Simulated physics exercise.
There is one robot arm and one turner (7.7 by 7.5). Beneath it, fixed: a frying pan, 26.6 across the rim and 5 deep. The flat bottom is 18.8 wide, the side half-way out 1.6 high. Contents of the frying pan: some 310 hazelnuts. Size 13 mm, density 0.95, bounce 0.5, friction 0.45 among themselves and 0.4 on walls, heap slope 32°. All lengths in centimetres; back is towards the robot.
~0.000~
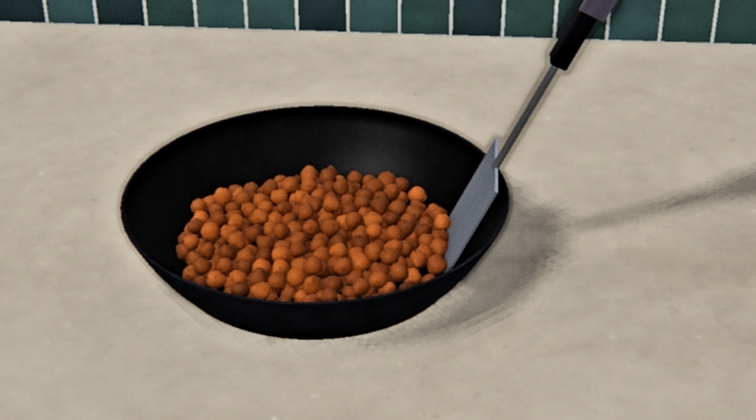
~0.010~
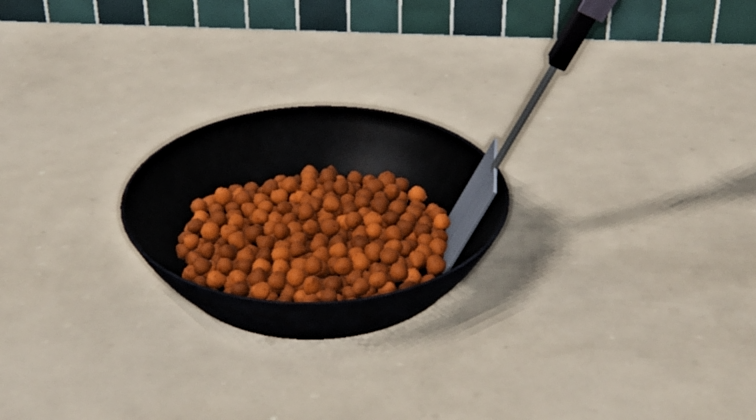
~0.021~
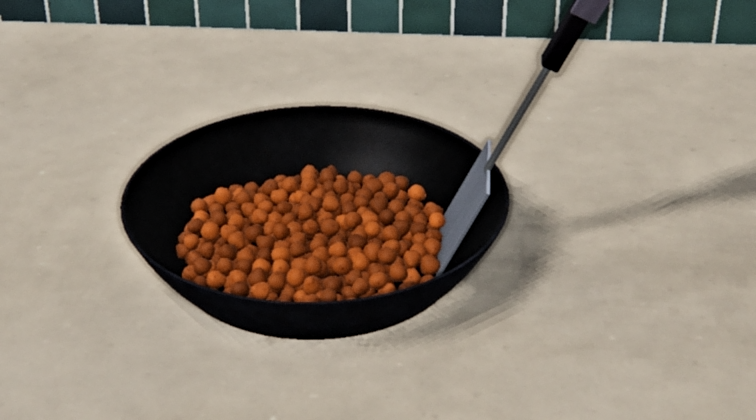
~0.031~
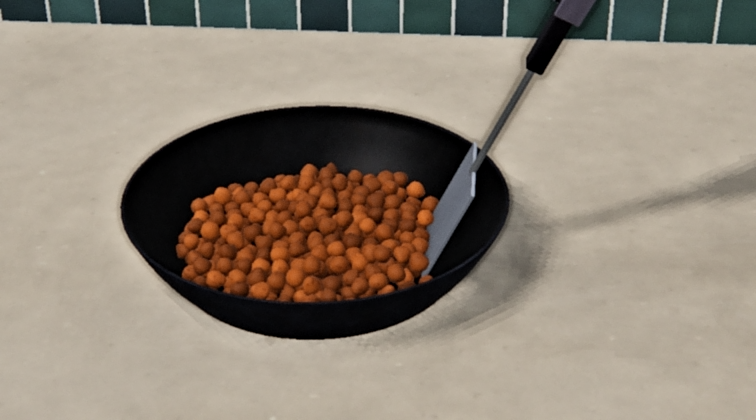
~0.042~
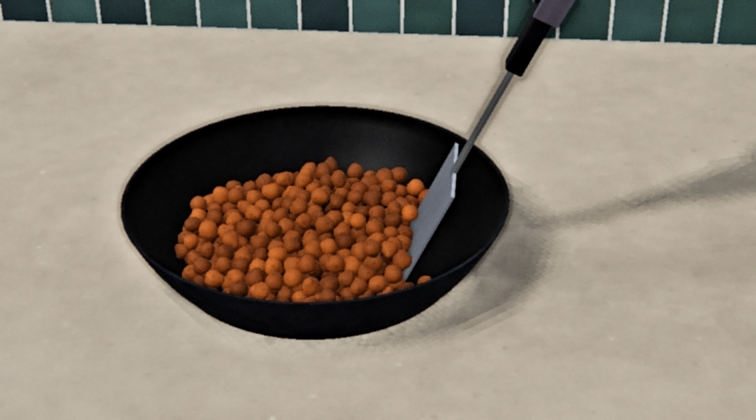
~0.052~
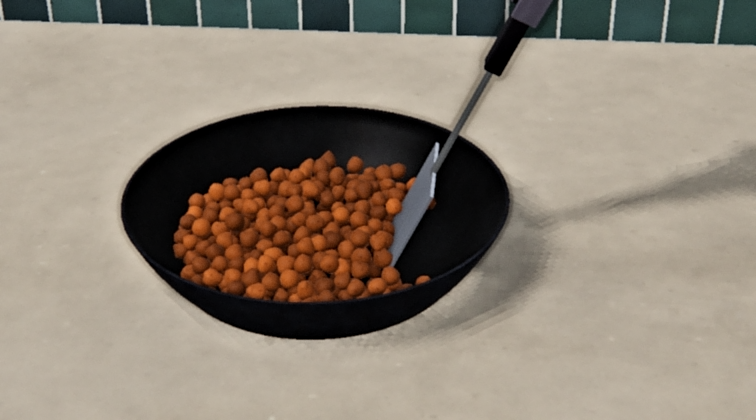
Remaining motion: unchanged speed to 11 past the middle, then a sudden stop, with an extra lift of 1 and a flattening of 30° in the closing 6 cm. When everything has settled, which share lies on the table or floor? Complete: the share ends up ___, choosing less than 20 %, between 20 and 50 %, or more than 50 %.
The share ends up between 20 and 50 %.
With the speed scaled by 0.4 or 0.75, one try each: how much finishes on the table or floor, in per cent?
Roughly 20 % and roughly 30 %.
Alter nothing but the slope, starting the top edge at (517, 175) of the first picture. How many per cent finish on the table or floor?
Around 35 percent ends up on the table or floor.
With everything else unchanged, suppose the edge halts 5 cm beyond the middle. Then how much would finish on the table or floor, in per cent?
Then roughly 5 percent would finish on the table or floor.
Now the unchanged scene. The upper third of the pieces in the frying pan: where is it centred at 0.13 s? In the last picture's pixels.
It is centred at roughly (225, 207).
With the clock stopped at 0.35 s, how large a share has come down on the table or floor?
10 %.
By 0.09 s, sloping 65°, highest piece 8 above the table; 306 in the frying pan.
By 0.13 s, sloping 60°, highest piece 9 above the table; 306 in the frying pan.
By 0.35 s, sloping 35°, highest piece 25 above the table; 209 in the frying pan, 31 on the table or floor, 66 on the blade or in flight.
By 1.40 s, sloping 35°, highest piece 6 above the table; 209 in the frying pan, 97 on the table or floor.
Final count, 209 in the frying pan, 97 on the table or floor. That is 32 % on the table or floor.
